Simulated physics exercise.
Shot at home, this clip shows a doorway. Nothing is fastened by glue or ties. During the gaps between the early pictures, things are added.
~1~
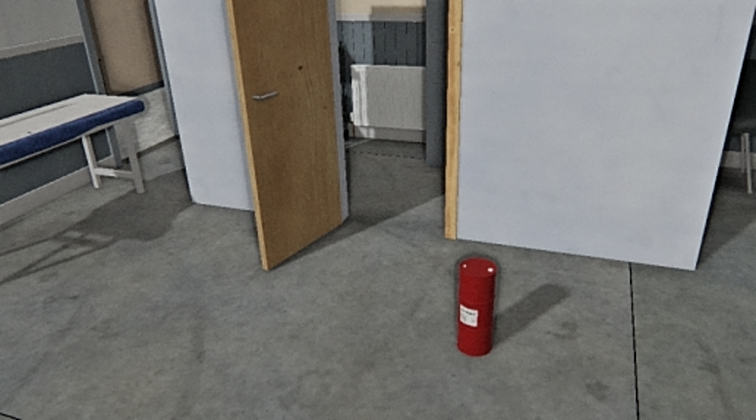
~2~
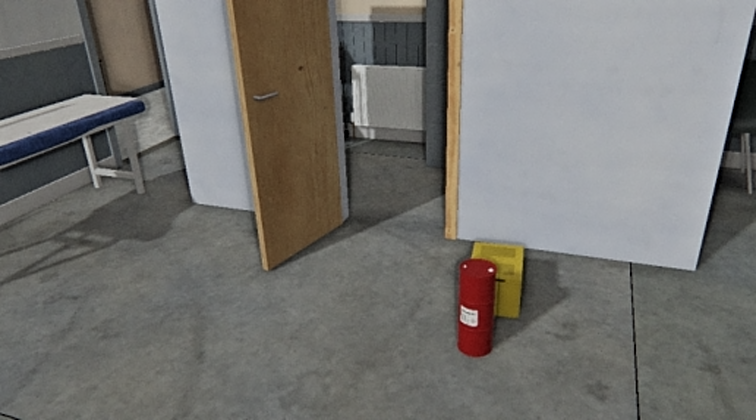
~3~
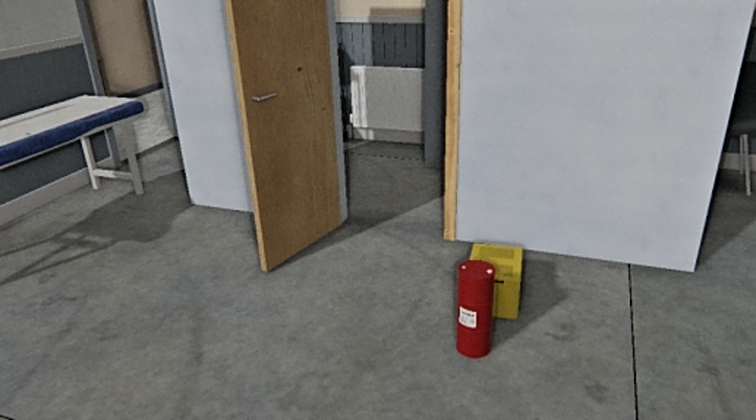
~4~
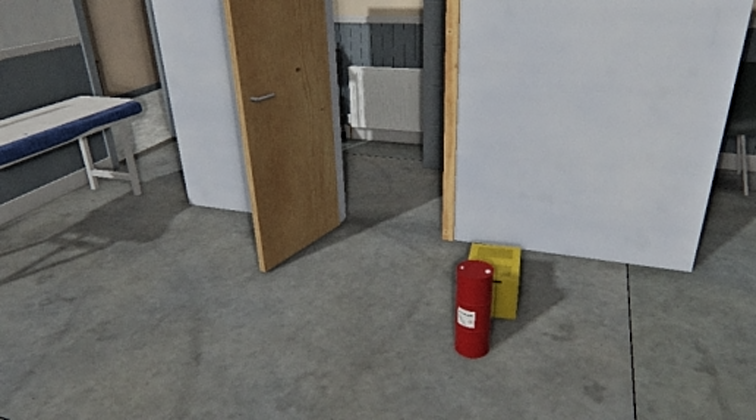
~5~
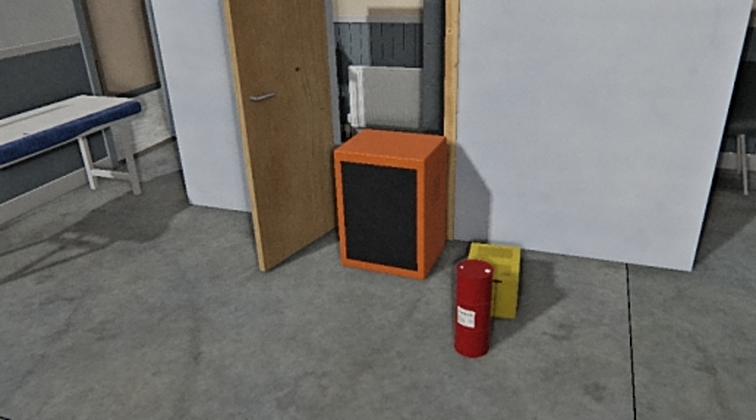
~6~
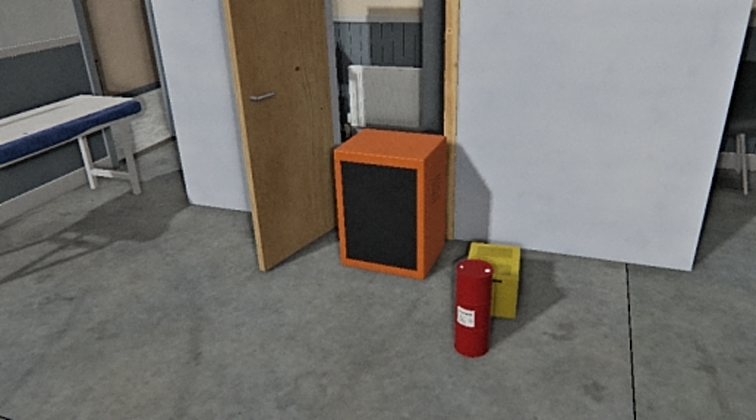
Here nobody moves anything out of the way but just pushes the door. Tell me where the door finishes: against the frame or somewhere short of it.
It finishes short of the frame.
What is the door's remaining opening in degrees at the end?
The door ends up some 65° open.
Then, 0.50 s past the last view, open by 95°.
Then, 0.80 s past the last view, open by 83°.
Then, 1.10 s past the last view, open by 71°.
Finally, open by 66°; all 3 still in place. Final places as the last picture's camera would see them, orange appliance near (393, 202).
